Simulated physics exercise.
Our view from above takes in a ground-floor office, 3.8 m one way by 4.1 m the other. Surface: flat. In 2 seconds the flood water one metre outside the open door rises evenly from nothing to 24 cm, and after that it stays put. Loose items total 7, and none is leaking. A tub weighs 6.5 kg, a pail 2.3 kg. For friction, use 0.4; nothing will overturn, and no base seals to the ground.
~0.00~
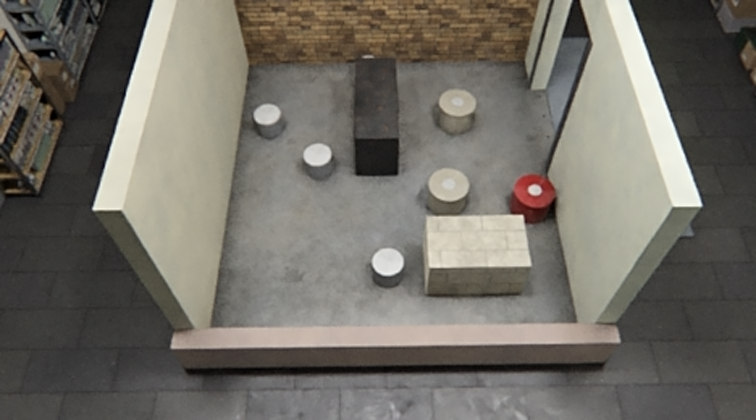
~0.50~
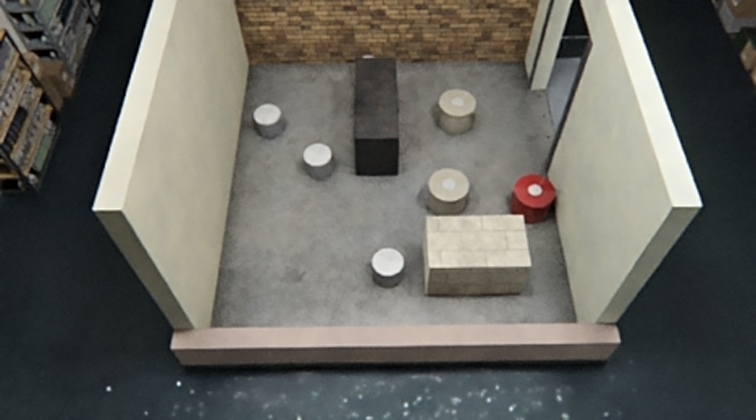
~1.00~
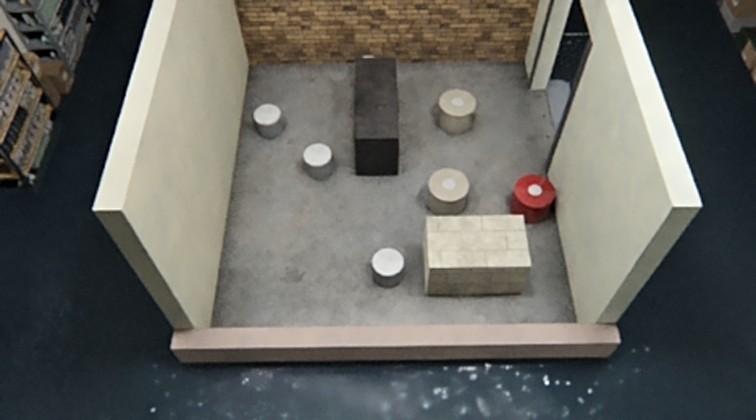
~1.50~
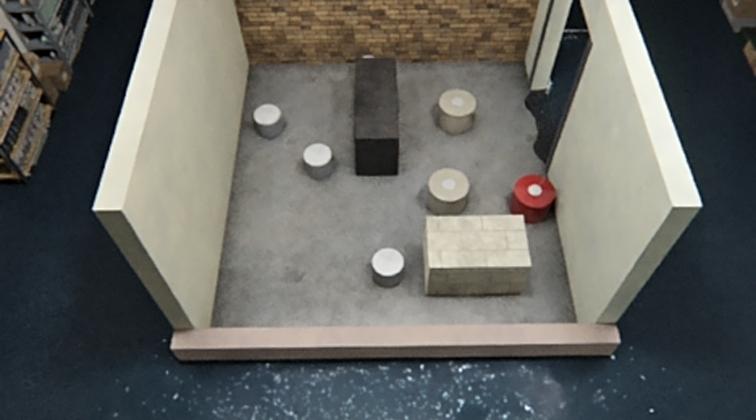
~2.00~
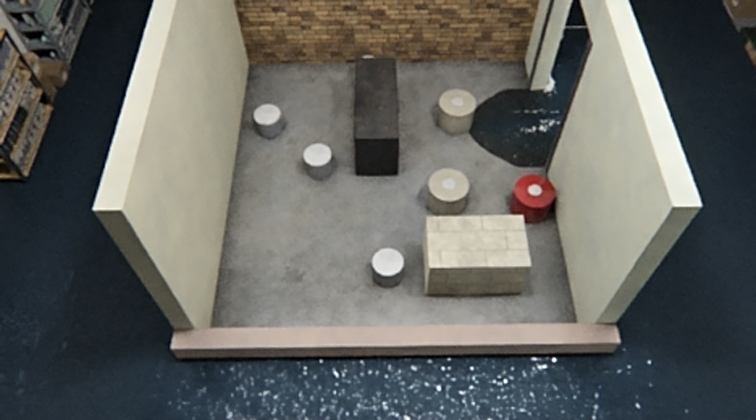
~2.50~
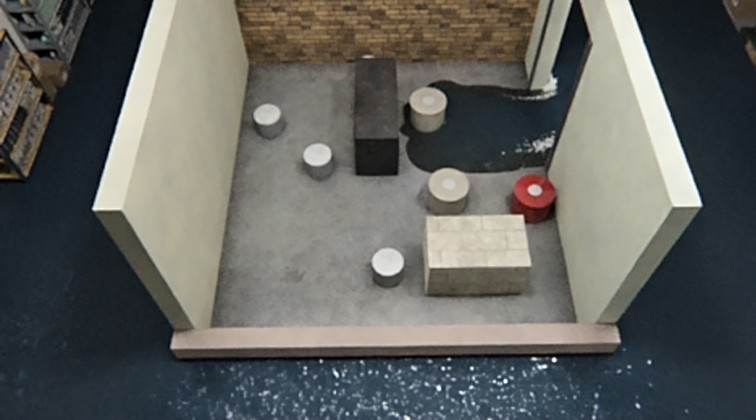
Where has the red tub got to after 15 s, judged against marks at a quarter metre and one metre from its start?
Expect it to be pushed part of a metre.
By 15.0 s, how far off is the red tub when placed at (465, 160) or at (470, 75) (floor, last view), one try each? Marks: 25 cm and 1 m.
In turn: It ends far away; it ends far away.
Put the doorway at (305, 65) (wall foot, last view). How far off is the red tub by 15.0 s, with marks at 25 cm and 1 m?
Outcome: The red tub moves far off.
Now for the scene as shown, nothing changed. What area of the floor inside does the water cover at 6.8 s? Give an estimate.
Roughly 14 m2 of it is wet.
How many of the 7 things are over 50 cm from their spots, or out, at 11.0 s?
I get 6.
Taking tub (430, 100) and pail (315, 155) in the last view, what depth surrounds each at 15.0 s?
I'd estimate 18 cm for the first and 10 cm for the second.
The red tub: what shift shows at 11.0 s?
Displacement near 30 cm.
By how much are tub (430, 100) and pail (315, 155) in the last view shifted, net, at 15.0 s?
Shifts: 60 cm / 50 cm.
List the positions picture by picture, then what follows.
In the first picture, the red tub at (535, 191) rests on the ground; 0.0 m2 under water; 0 of 7 have shifted.
In the second picture, the red tub at (535, 191) rests on the ground; water covers 0.0 m2; 0 of 7 have shifted.
In the third picture, the red tub at (535, 191) rests on the ground; 0.0 m2 under water; 0 of 7 have shifted.
In the fourth picture, the red tub at (535, 191), on the bottom; water covers 0.0 m2; 0 of 7 have shifted.
In the fifth picture, the red tub at (535, 191), on the bottom; 0.8 m2 under water; 0 of 7 have shifted.
In the sixth picture, the red tub at (535, 191) rests on the ground; water covers 1.9 m2; 1 of 7 have shifted.
After 3.5 s the red tub is near (535, 191), 0.0 m from its start, aground; 1 afloat.
After 6.8 s the red tub is near (534, 180), 0.2 m from its start, aground; 5 afloat.
After 11.0 s the red tub is near (520, 172), 0.3 m from its start, afloat; 7 afloat.
After 15.0 s the red tub is near (494, 160), 0.6 m from its start, afloat; 7 afloat.
